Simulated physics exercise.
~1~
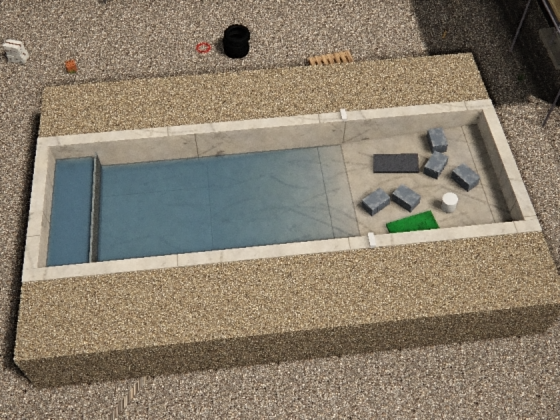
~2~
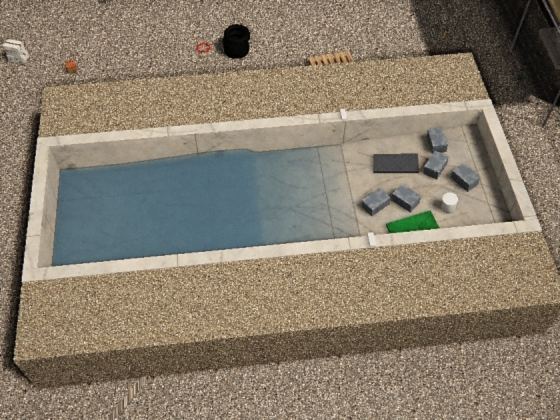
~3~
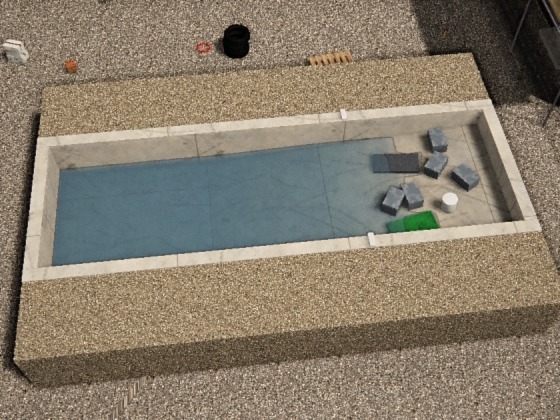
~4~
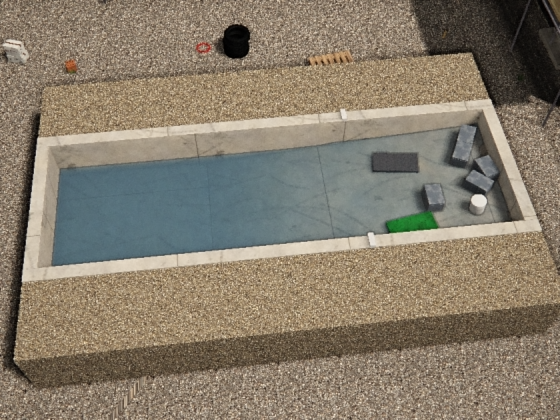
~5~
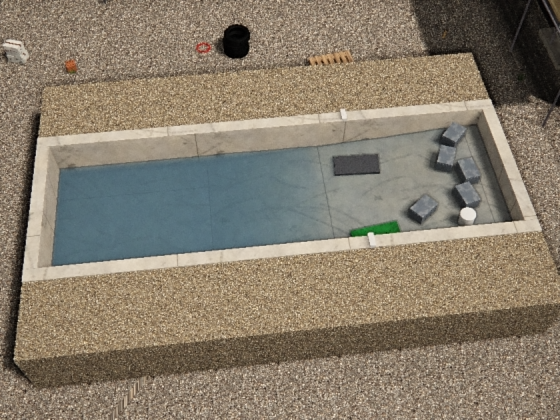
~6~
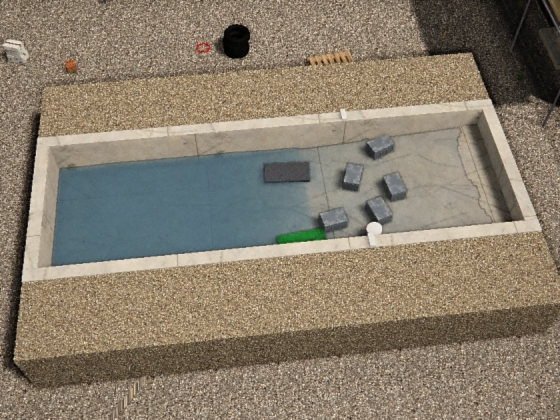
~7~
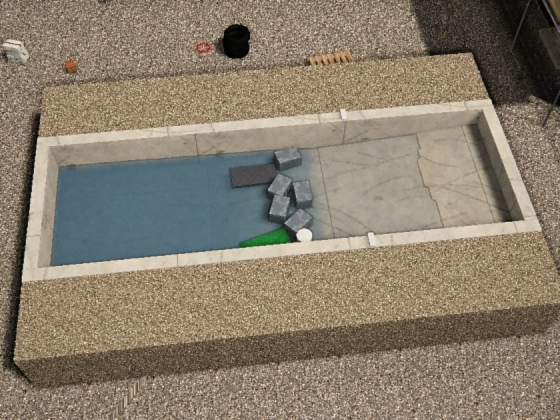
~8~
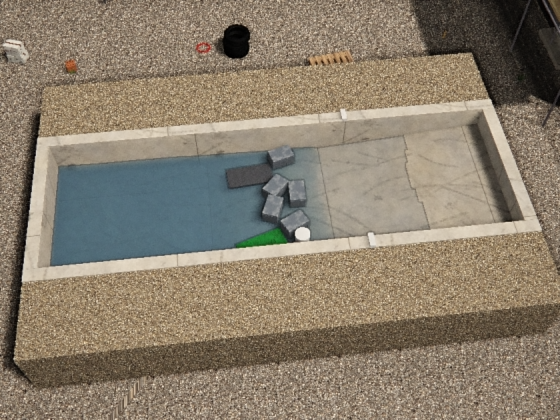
A long pale stone basin set in a speckled tan block, seen from above at an angle, holds blue water at its left end, behind a thin barrier. Grey blocks, a dark flat slab, a small white cylinder and a green mat sit on the dry floor at the right. The barrier disappears and the water spreads right, reaching the objects and pushing several blocks toward the right end. Then the water draws back, carrying everything left past the white marks on the rim. Finally the objects rest clustered near the water's edge, leaving bare floor at the right.
